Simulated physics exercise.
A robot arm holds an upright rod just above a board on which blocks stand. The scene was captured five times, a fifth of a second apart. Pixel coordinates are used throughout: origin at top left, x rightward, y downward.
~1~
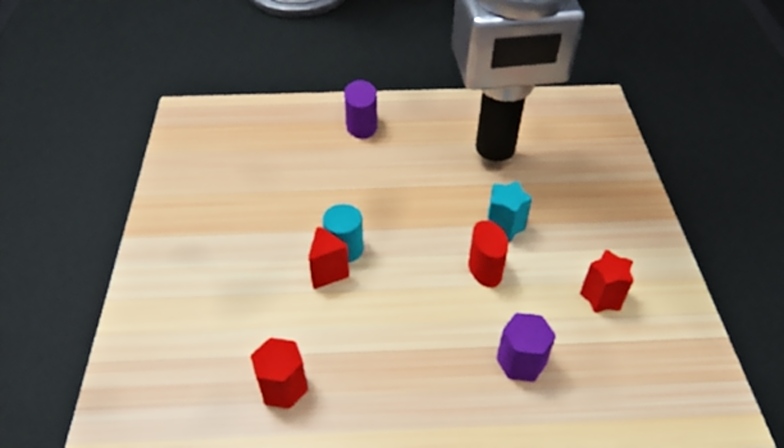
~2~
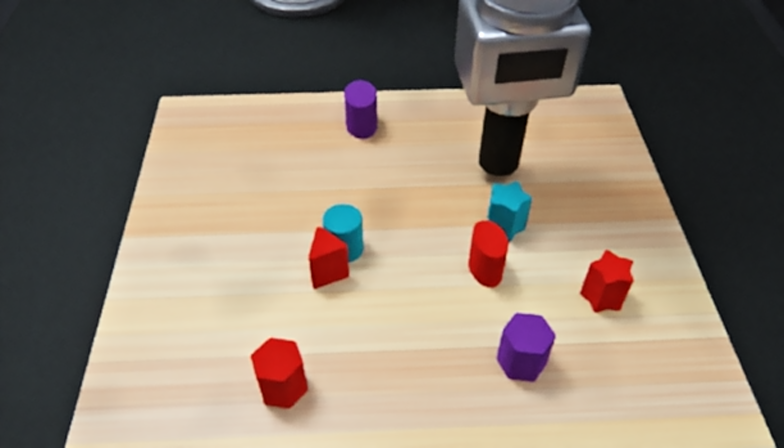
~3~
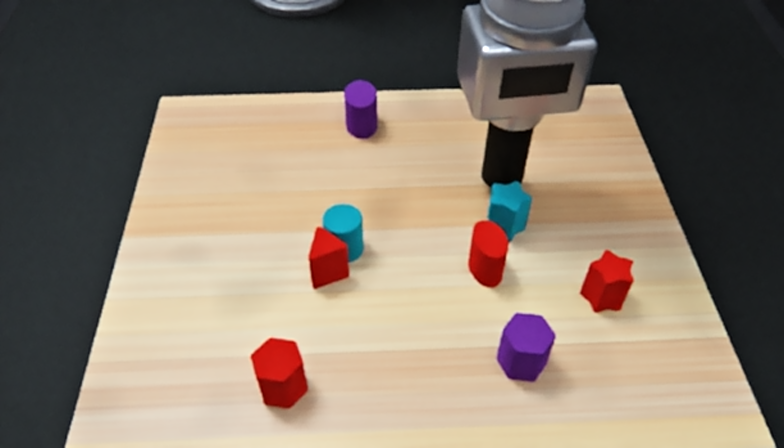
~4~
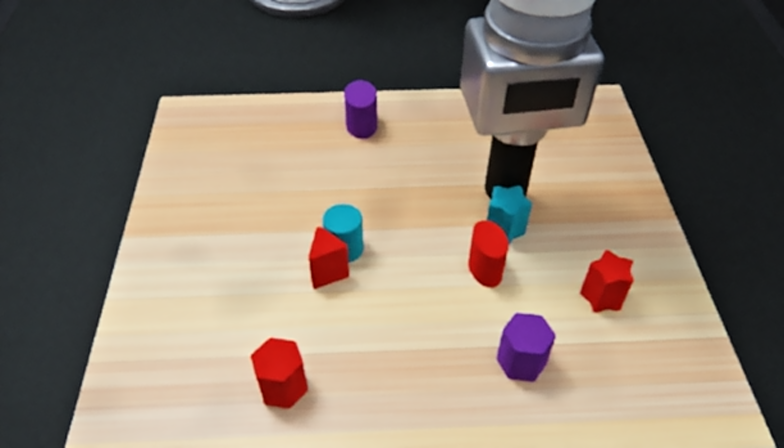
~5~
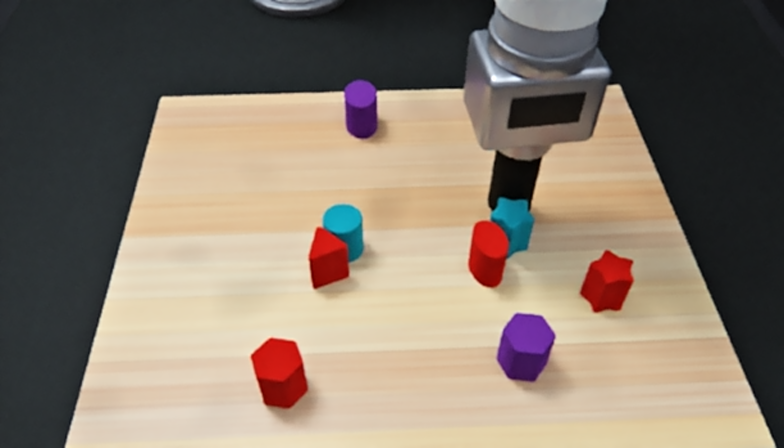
On a light wooden board set against a dark surface, a robot arm holds a black upright rod behind a turquoise star block, among scattered red, purple and turquoise blocks. The rod moves steadily toward the viewer, reaches the star and nudges it slightly forward beside the red oval block, while the other blocks stay still.
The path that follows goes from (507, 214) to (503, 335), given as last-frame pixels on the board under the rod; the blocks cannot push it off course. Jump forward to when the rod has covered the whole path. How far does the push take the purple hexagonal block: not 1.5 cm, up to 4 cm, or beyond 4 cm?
That block covers between 1.5 and 4 cm.
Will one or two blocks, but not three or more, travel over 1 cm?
That would be a no.
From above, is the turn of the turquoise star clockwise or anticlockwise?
Verdict: Clockwise.
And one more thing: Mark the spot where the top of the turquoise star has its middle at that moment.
Its top middle: (483, 341).
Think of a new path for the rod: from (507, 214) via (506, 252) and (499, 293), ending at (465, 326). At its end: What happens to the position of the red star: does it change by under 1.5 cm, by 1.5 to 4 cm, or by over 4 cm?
Short, under 1.5 cm.
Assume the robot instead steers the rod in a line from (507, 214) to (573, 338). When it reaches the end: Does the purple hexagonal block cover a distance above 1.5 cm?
Short answer: No.
What follows on the original path. One third of the way, rod at (507, 240); red oval block at (481, 270), turned 15° anticlockwise; turquoise star at (507, 252).
Two thirds of the way, rod at (506, 281); red oval block at (467, 310); turquoise star at (500, 296), turned 25° clockwise.
At the end, rod at (506, 325); red oval block at (444, 334), turned 20° clockwise; turquoise star at (483, 341), turned 55° clockwise; purple hexagonal block at (534, 355), turned 55° anticlockwise; red star still.
